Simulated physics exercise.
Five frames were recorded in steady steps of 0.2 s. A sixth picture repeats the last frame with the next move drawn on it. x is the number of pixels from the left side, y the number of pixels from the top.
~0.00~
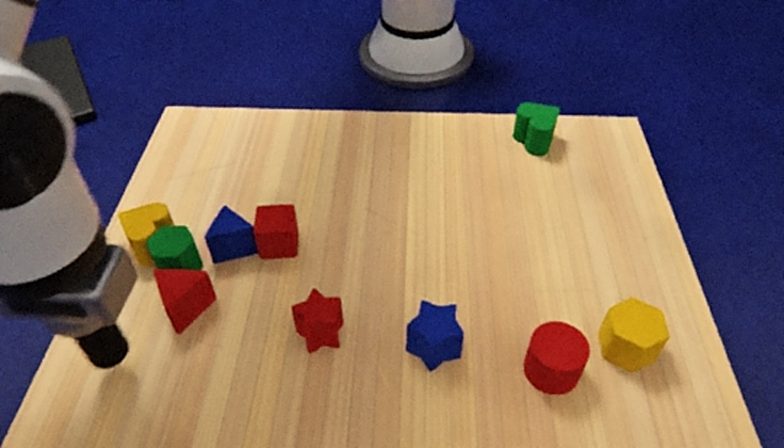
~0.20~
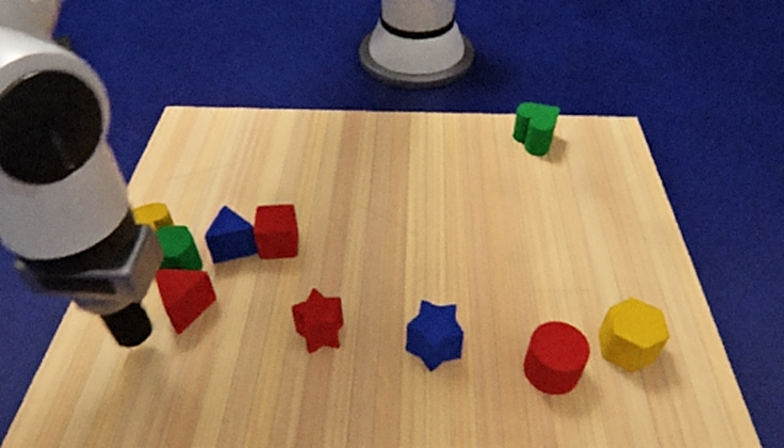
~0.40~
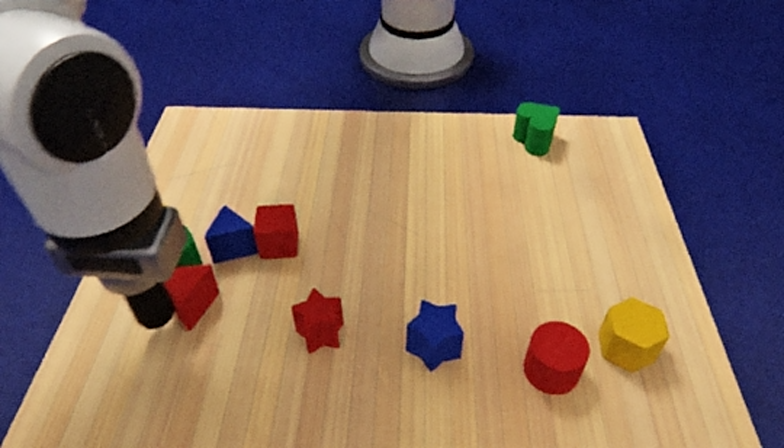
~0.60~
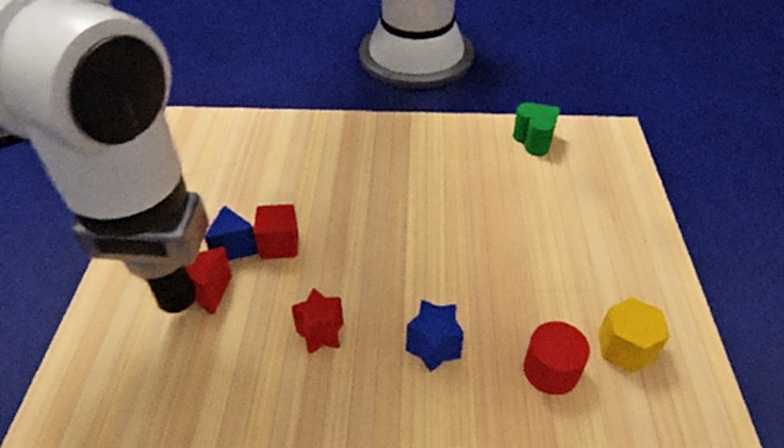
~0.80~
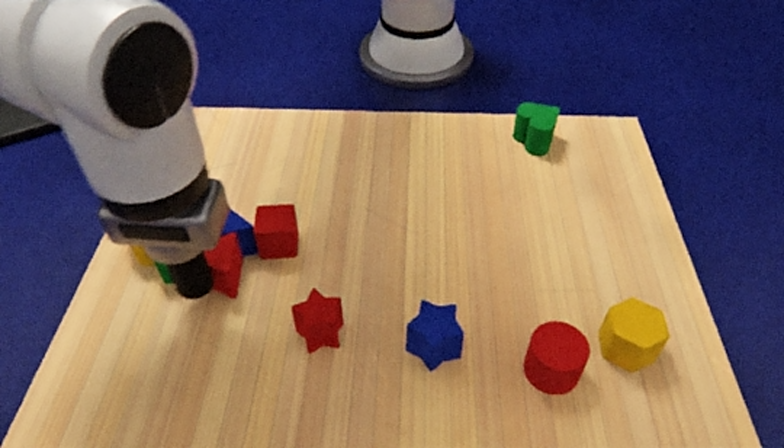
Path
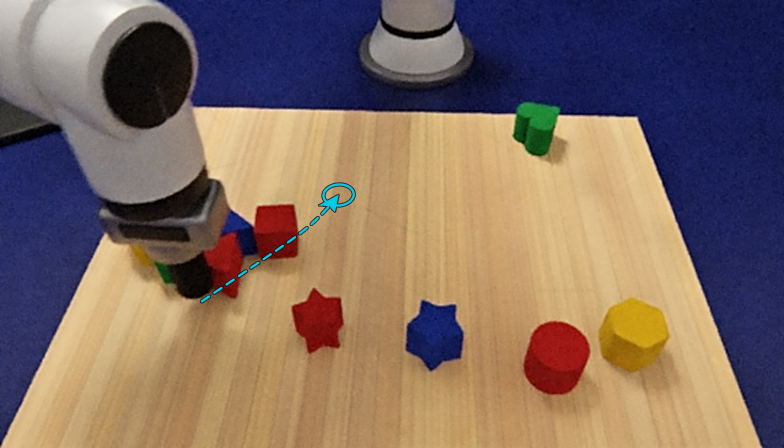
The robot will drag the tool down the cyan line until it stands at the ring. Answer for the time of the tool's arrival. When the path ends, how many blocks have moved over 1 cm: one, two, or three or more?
I think three or more will be displaced.
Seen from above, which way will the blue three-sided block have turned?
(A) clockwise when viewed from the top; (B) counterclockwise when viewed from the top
My pick is B.
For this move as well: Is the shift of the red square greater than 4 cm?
It seems so.
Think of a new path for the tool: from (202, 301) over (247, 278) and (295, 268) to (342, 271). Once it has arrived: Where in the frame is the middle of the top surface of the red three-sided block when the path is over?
I'd place it at (266, 219), taking the centre of its top.
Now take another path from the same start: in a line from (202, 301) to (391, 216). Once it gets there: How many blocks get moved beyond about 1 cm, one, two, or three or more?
I expect two blocks to move.
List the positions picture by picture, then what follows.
In the first picture, tool's lower end at (110, 353); green hexagonal block at (170, 241); red three-sided block at (176, 283); blue three-sided block at (227, 222); red square at (274, 218).
In the second picture, tool at (134, 332); blocks still.
In the third picture, tool at (156, 314); red three-sided block at (181, 280).
In the fourth picture, tool at (177, 299); red three-sided block at (199, 265).
In the fifth picture, tool at (196, 286); green hexagonal block hidden; red three-sided block at (216, 252); blue three-sided block at (227, 222); red square at (274, 218).
Drawn move, from (202, 301) by way of (281, 247) to (339, 195).
On the path given first. One third of the way, tool at (252, 248); red three-sided block at (265, 214), turned 15° anticlockwise; blue three-sided block at (229, 212), turned 30° anticlockwise; red square at (300, 209), turned 15° anticlockwise.
Two thirds of the way, tool at (302, 214); red three-sided block at (298, 181), turned 20° anticlockwise; blue three-sided block at (229, 211), turned 35° anticlockwise; red square at (338, 188).
At the end, tool at (337, 179); green hexagonal block still; red three-sided block at (309, 160), turned 95° anticlockwise; blue three-sided block at (229, 211), turned 35° anticlockwise; red square at (375, 167), turned 55° clockwise.
